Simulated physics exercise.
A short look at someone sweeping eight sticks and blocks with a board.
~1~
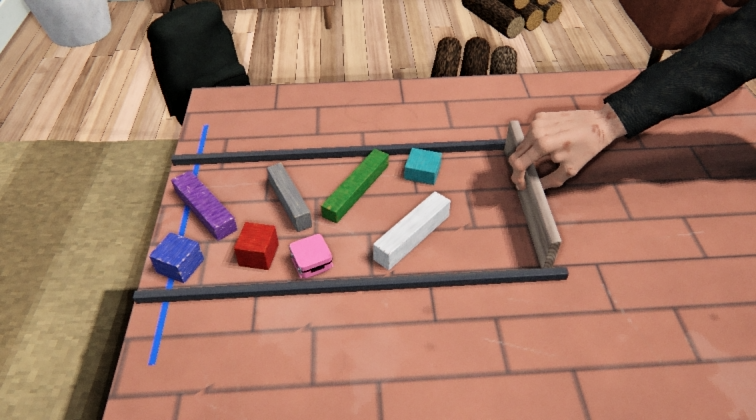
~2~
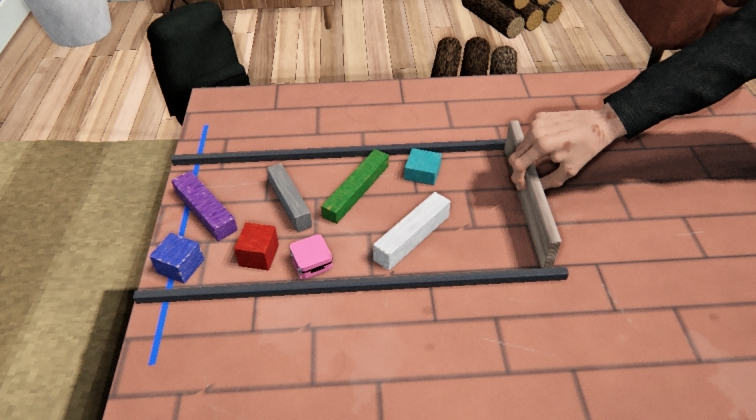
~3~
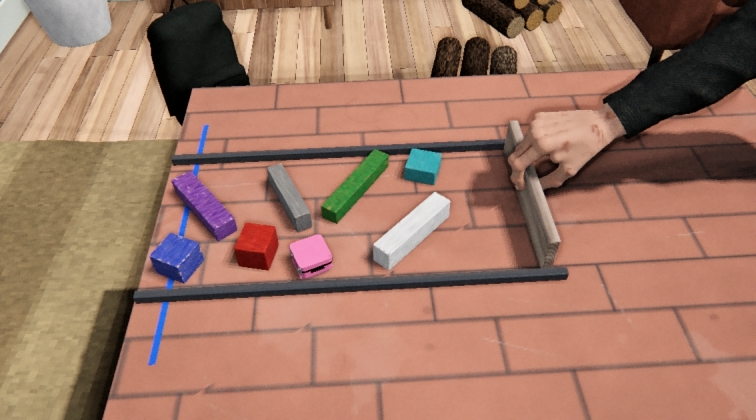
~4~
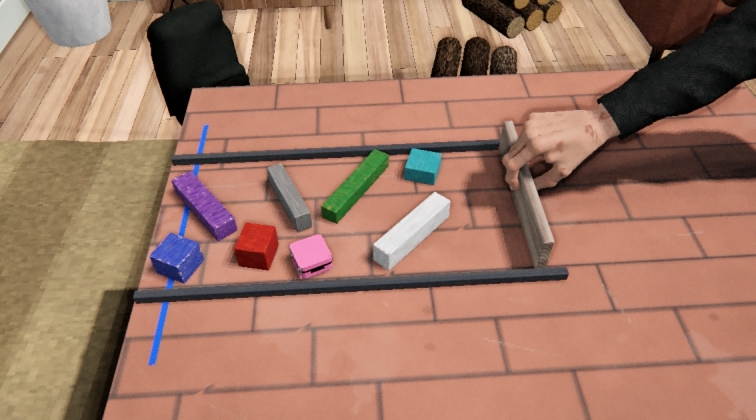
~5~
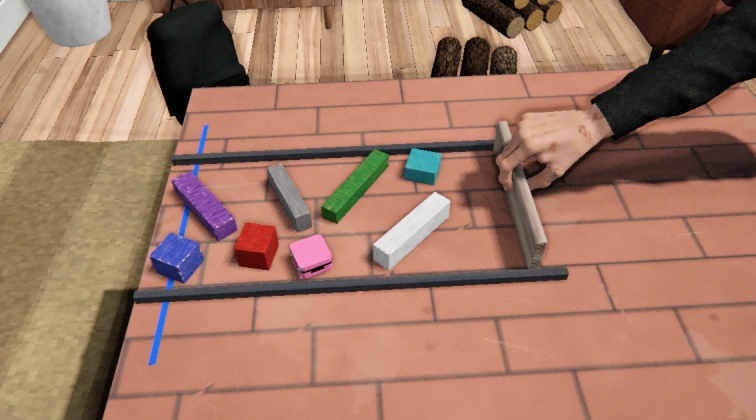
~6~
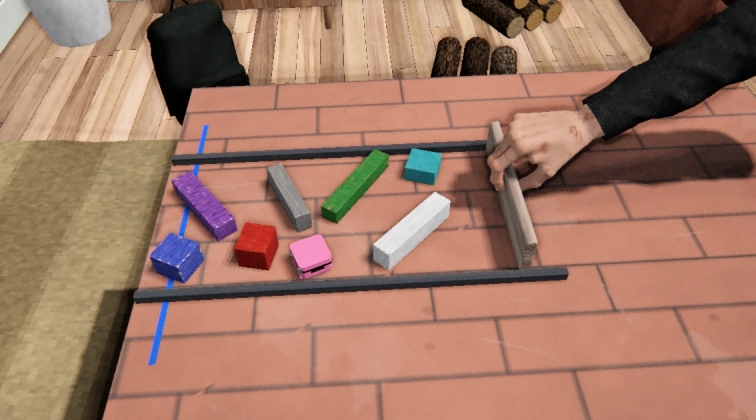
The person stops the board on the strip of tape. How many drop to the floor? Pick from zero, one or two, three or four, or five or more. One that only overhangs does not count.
Outcome: The number that fall off is five or more.
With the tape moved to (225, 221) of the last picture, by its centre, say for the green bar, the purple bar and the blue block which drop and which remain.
The green bar stays on; the purple bar comes down; the blue block comes down.
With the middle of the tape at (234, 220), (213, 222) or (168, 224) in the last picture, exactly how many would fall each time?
Try by try, 1, 3 and 7.
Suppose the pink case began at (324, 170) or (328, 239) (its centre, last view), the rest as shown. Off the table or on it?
In turn it comes down; drops off.
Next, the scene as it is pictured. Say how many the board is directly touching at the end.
2 of them.
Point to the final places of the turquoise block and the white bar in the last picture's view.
Near (175, 182) and (164, 247).
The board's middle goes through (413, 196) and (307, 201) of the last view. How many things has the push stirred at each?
At the one place 3, at the other 6.
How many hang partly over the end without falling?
It comes to 1.
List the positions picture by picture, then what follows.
In the first picture, blue block (177, 258); purple bar (204, 205); red block (257, 246); board (529, 190); tape (184, 223).
In the second picture, purple bar (204, 205); grey bar (289, 197).
In the third picture, red block (257, 246); pink case (312, 258).
In the fourth picture, blue block (177, 258); green bar (357, 185).
In the fifth picture, purple bar (204, 205); board (517, 191).
In the sixth picture, blue block (177, 258); purple bar (204, 205); red block (257, 246); board (508, 191); tape (184, 223).
A little later, none off yet; blue block at rest near (177, 258); purple bar at rest near (204, 205); red block at rest near (257, 246).
When it is over, the number that fall off is five or more; down, green bar, pink case, grey bar, red block, purple bar and blue block.
